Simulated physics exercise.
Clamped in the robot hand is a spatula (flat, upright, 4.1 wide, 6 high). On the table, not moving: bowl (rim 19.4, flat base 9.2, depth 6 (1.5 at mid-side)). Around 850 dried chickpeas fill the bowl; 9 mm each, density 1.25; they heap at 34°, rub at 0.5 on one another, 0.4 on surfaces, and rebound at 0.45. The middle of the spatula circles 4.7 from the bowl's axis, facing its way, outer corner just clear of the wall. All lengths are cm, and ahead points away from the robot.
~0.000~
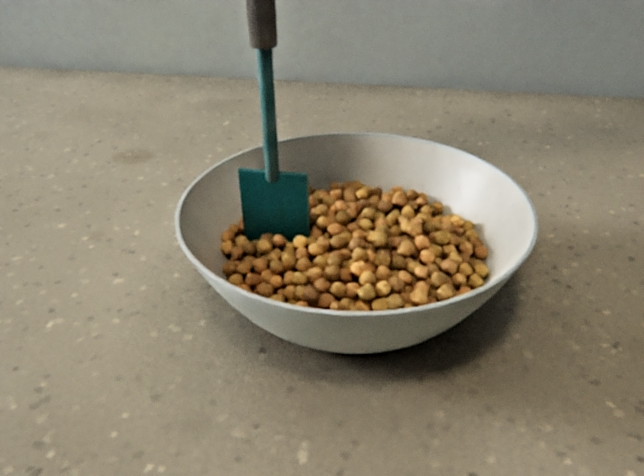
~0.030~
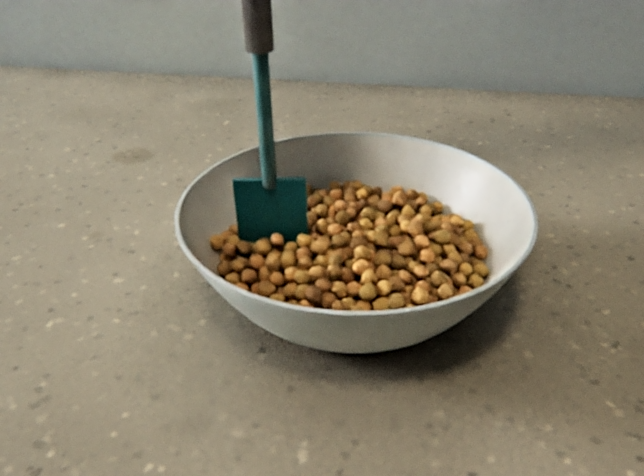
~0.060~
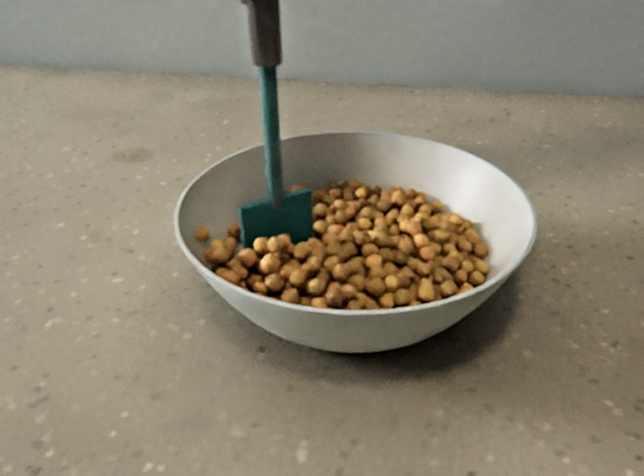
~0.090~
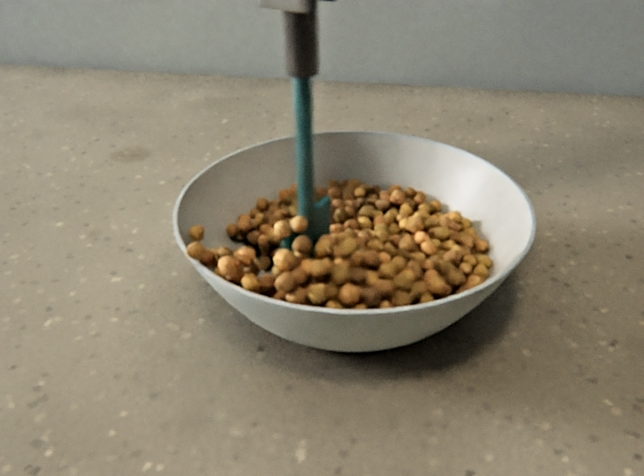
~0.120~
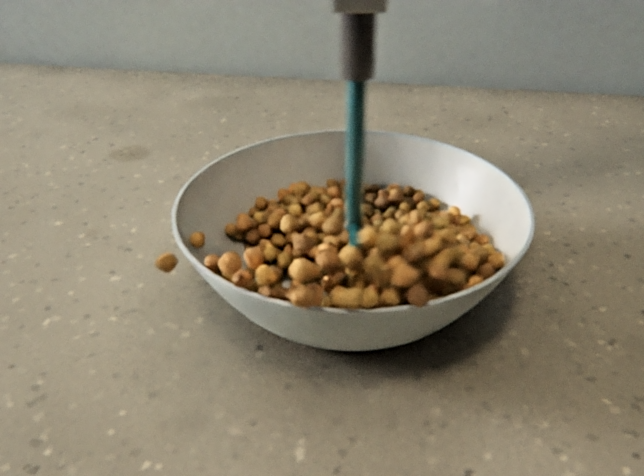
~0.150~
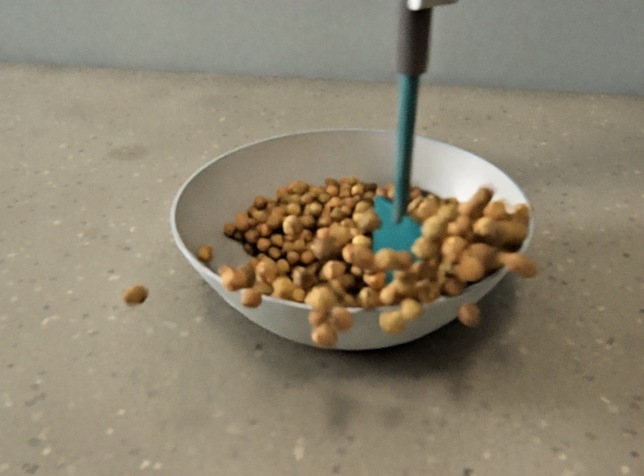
Dried chickpeas being swept rightward around a pale bowl by a teal spatula in a robot hand, some flying over the rim.
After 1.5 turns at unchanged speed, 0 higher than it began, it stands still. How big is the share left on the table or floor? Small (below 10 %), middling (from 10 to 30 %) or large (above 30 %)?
On the table or floor the share is large, above 30 %.
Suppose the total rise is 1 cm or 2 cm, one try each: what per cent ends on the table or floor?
About 40 and 35 per cent.
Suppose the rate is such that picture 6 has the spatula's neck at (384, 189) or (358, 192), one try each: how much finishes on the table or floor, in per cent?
Some 45 and 35 per cent.
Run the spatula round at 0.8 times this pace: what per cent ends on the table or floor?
Some 40 per cent.
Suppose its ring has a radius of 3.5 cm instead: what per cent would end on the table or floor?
Then about 30 per cent.
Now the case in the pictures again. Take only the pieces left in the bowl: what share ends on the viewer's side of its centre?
Some 40 per cent.
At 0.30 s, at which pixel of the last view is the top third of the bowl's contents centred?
Near (324, 151).
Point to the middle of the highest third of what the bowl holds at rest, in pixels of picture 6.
Around (419, 229).
By 0.30 s, 287° round, highest piece 11 above the table; 653 in the bowl, 67 on the table or floor, 130 in flight or on the tool.
By 0.46 s, 82° round, highest piece 11 above the table; 505 in the bowl, 259 on the table or floor, 86 in flight or on the tool.
By 0.74 s, 180° round, highest piece 6 above the table; 430 in the bowl, 418 on the table or floor, 2 in flight or on the tool.
By 1.44 s, 180° round, highest piece 5 above the table; 430 in the bowl, 420 on the table or floor.
Final count, 430 in the bowl, 420 on the table or floor. That is 49 % on the table or floor.
